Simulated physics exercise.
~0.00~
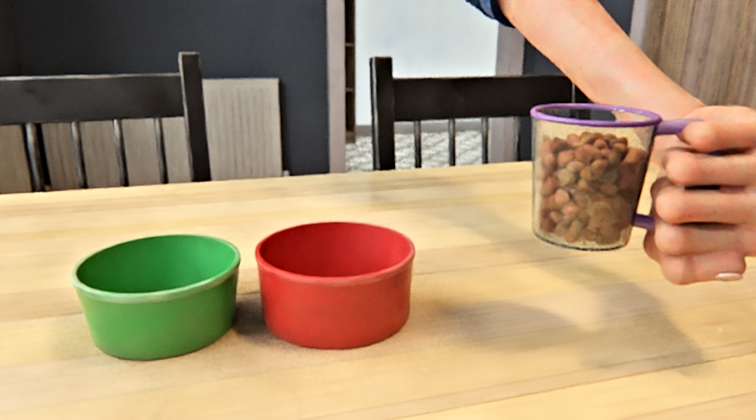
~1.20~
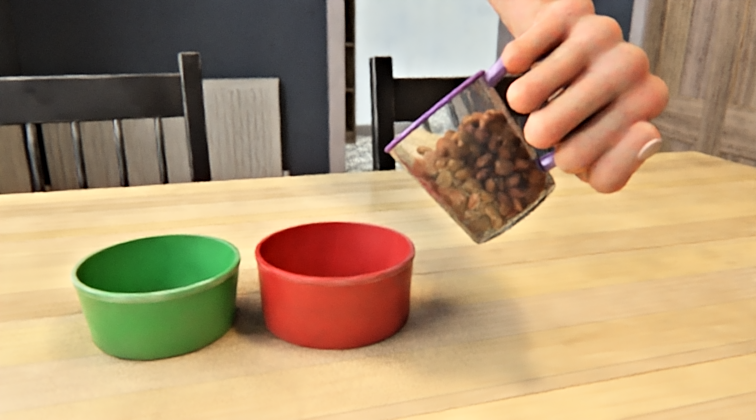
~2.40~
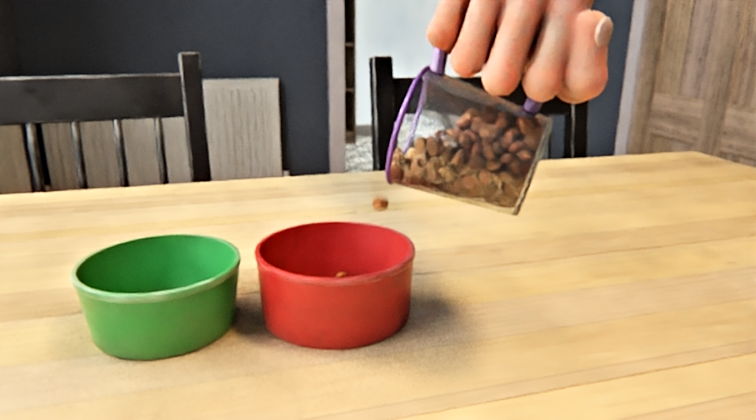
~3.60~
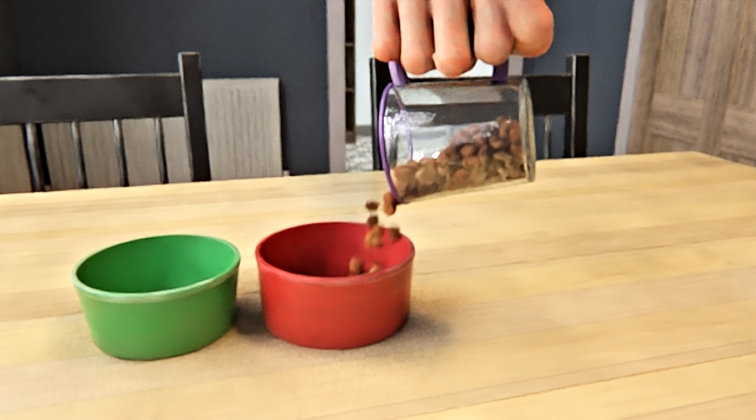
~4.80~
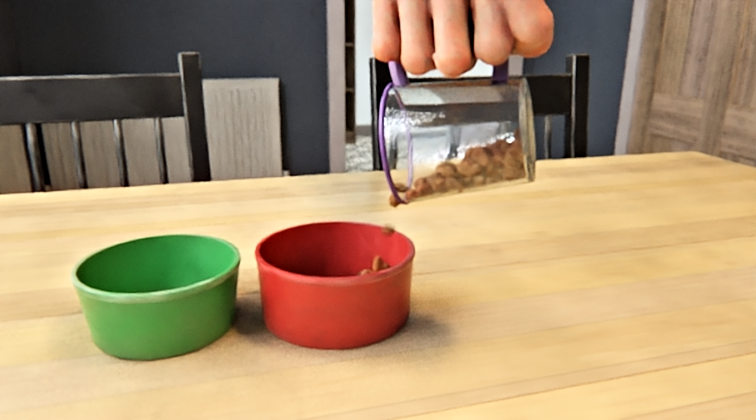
The clip opens on a wooden table with a green bowl beside a red one, while a hand at the right holds up a clear, purple-rimmed cup full of brown kibble. The hand carries the cup left toward the red bowl, tilting it as it goes. With the cup nearly on its side, a first piece drops toward the red bowl. The cup tips further, and more kibble tumbles from its rim into the red bowl. At the end, a few pieces are still falling, some kibble remains in the cup, and the green bowl appears empty.
